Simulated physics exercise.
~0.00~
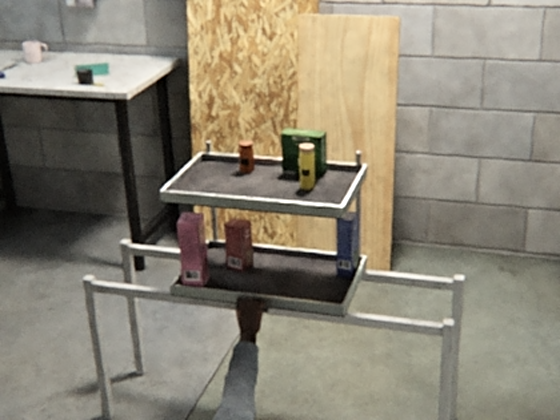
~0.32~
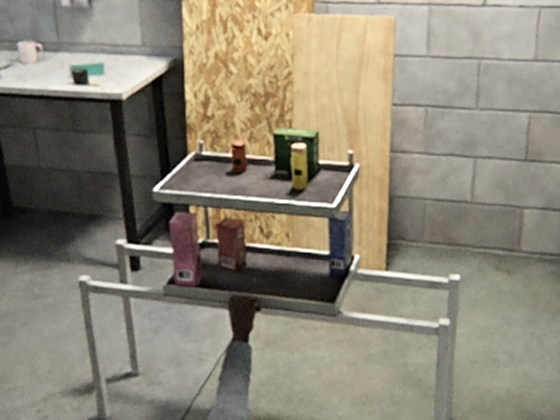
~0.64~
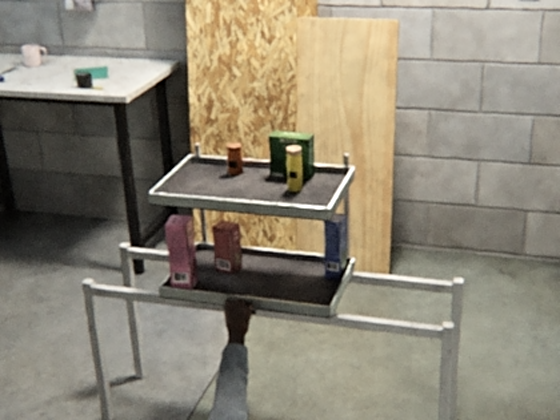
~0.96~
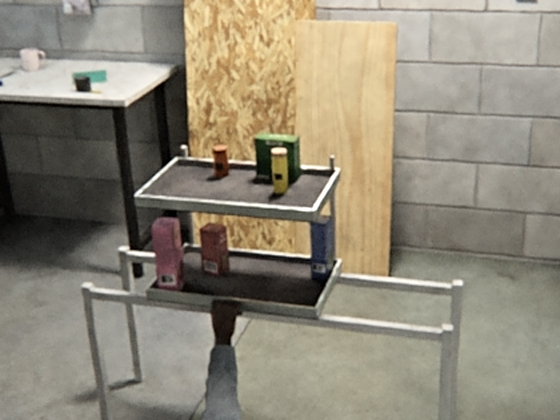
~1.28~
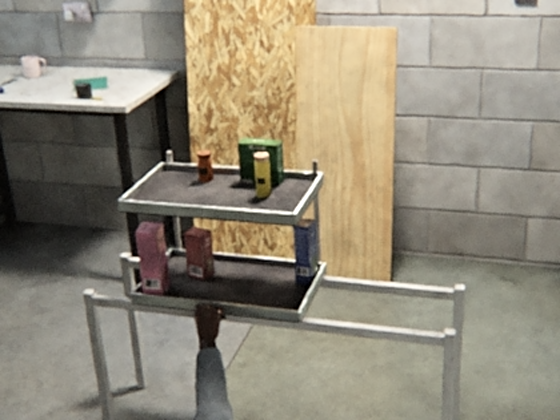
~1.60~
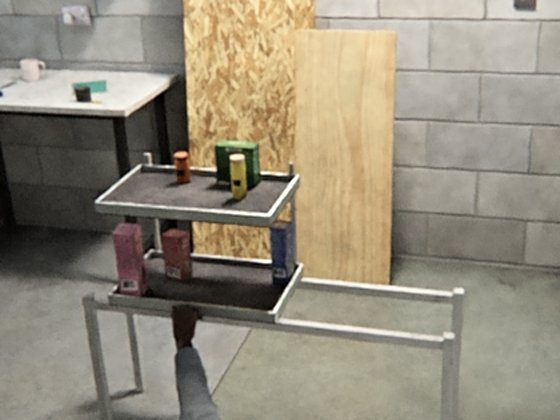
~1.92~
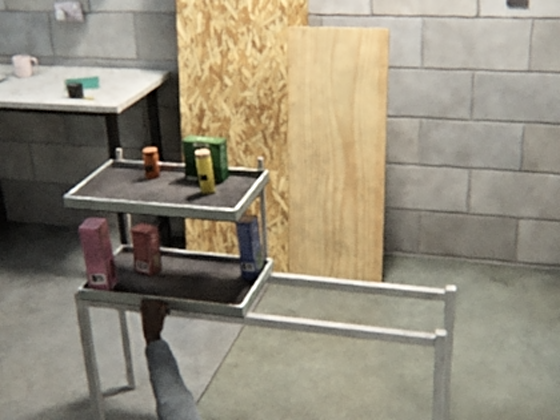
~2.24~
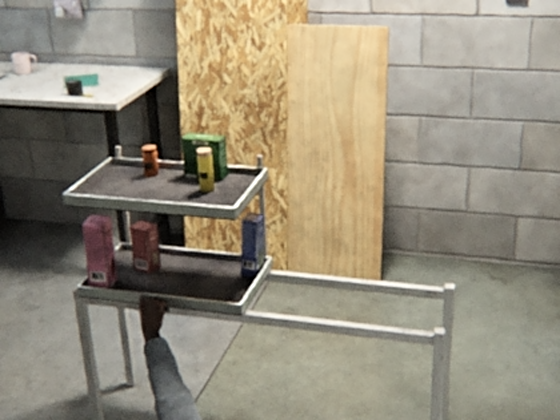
To begin with, a two-level metal rack tray stands near the middle of a pair of rails, with a hand at its lower edge. An orange shaker, a green packet and a yellow shaker stand on the top level, while pink, red and blue cartons stand below. The hand then moves the tray left, slowly at first and then faster, and all six items ride along upright. The tray reaches the left end of the rails and stops there. Finally, it rests with the hand still against it, and the yellow shaker and everything else remain standing.
